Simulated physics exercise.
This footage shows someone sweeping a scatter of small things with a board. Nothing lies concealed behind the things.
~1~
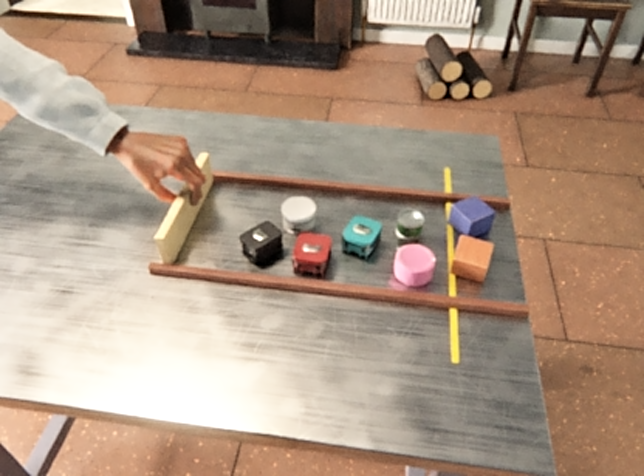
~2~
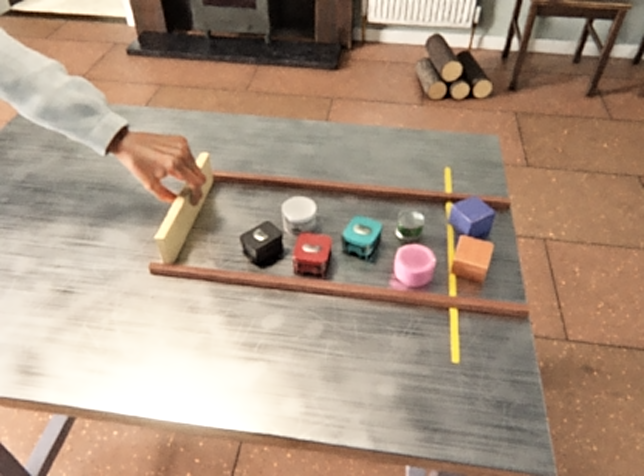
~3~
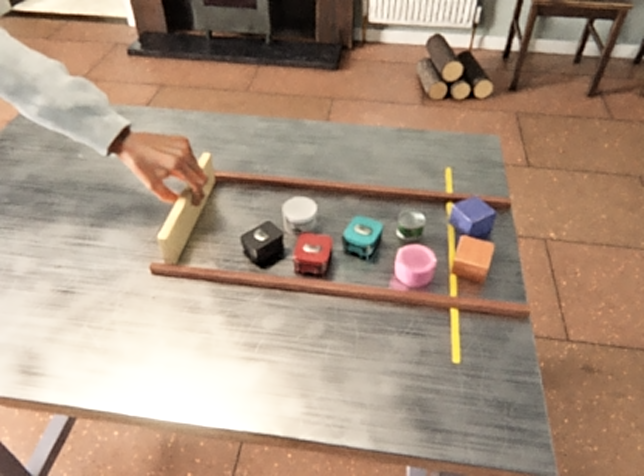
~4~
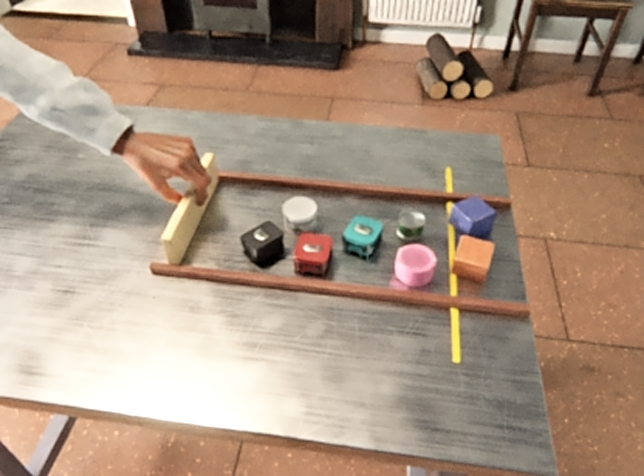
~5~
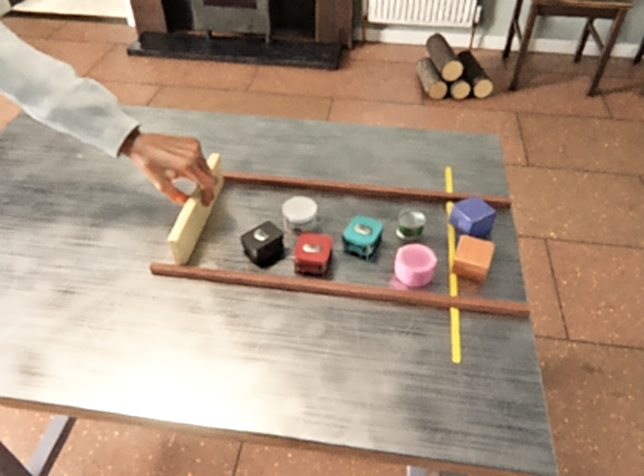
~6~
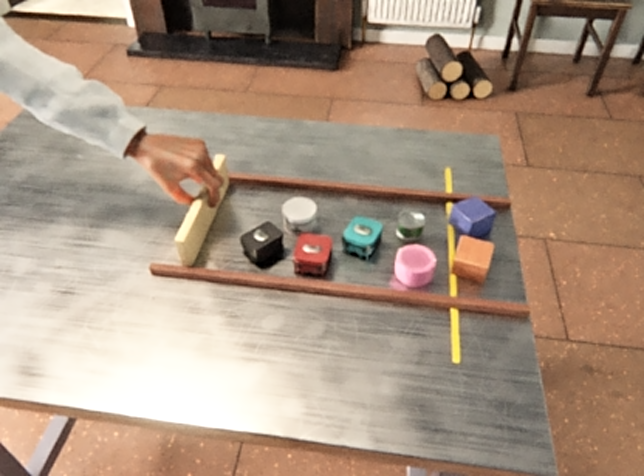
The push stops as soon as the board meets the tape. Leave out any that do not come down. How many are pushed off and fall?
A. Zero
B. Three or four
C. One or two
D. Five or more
(C) One or two.
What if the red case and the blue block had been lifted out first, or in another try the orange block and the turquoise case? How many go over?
In order, the numbers are 1 and 1.
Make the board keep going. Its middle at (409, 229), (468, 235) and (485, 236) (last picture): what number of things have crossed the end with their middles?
Going through the three positions, you'd get 0, 3 and 5.
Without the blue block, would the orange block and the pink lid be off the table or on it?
Looking at the two, the orange block ends up below and the pink lid ends up below.
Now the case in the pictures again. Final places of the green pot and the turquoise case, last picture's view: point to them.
(489, 222), and the other (500, 253).
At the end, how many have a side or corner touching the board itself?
It's 2.
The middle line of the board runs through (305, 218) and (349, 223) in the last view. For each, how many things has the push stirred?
Moved so far: 3, later 5.
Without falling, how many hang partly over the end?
Overhanging ones - 1.
A little later, none off yet; blue block at rest near (472, 218); orange block at rest near (473, 259); pink lid at rest near (415, 266).
Next, none off yet; blue block at rest near (472, 218); orange block shifted a little near (487, 258); pink lid shifted about its own width near (455, 271).
When it is over, the number that fall off is one or two; down, pink lid and orange block.
